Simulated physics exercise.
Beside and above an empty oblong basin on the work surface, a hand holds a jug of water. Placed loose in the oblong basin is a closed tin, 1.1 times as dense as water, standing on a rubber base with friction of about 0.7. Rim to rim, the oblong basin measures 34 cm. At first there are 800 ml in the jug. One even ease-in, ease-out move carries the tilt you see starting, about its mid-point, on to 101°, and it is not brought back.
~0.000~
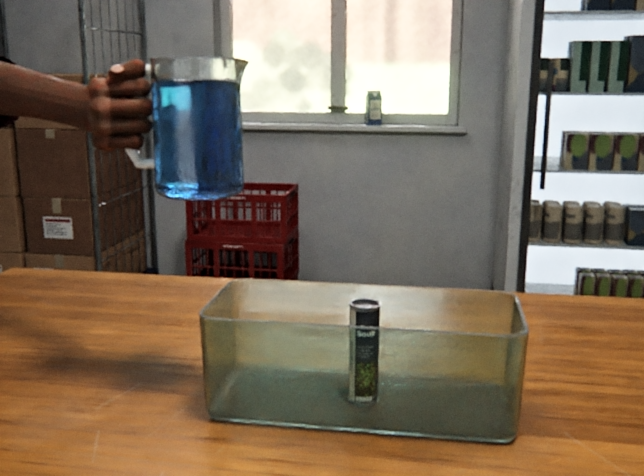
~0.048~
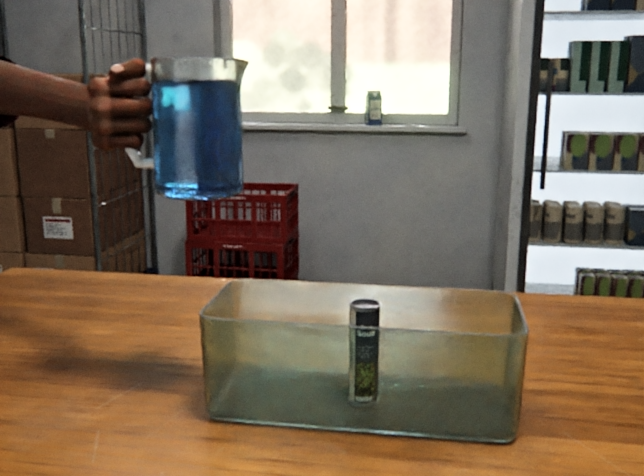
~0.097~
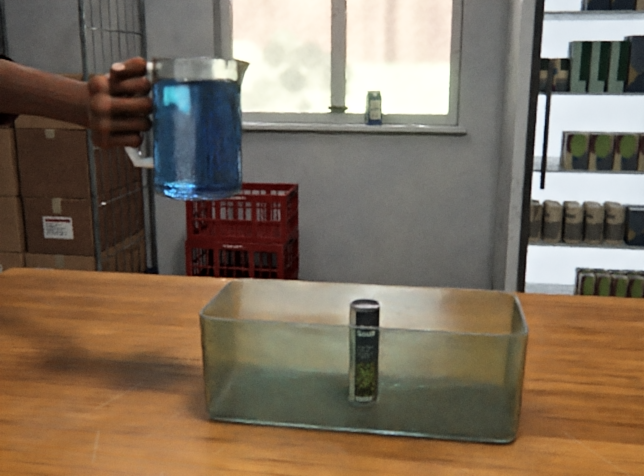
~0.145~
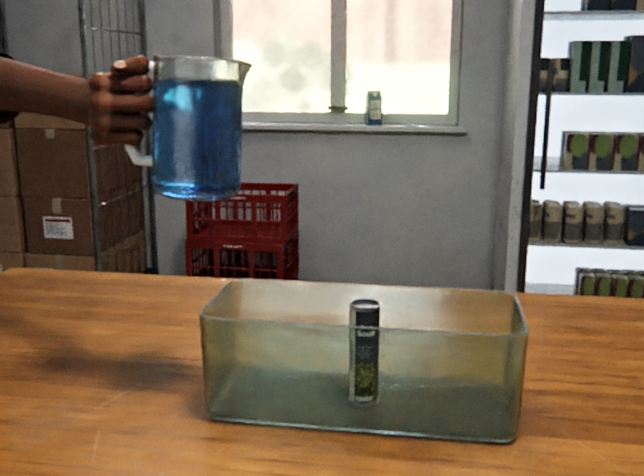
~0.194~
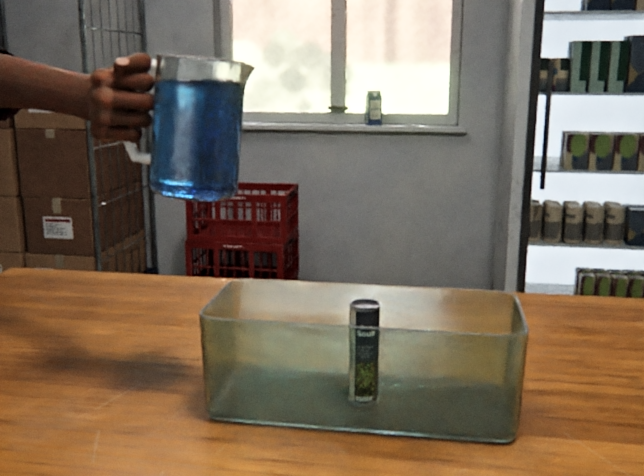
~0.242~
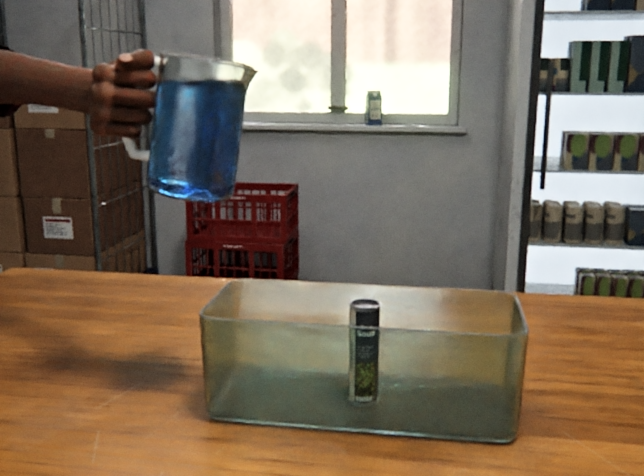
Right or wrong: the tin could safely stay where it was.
Wrong, it goes over.
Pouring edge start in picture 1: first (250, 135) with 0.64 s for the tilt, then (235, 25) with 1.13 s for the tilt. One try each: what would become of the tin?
First it stays on its base; then it tips over.
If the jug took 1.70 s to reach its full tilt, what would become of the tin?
Outcome - the tin comes down.
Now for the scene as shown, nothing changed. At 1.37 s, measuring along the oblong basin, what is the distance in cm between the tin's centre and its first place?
Estimate: Around 9 cm.
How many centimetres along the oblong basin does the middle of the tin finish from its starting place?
Shift of tin centre: Approx. 9.0 cm.
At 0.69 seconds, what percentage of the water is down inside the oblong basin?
Close to 0 in a hundred.
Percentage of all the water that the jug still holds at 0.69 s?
At that time about 92 in a hundred parts are still held.
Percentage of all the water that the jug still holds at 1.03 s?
54 %.
Then, 0.69 s in, the tilt is 59° and 92 per cent is still to pour; the tin stands where it began.
Then, 1.03 s in, the tilt is 93° and 54 per cent is still to pour; the tin stands where it began.
Then, 1.37 s in, the tilt is 101° and 12 per cent is still to pour; the tin lies on its side.
Then, 1.75 s in, the tilt is 101° and 1 per cent is still to pour; the tin lies on its side.
Finally, the tin lies on its side.
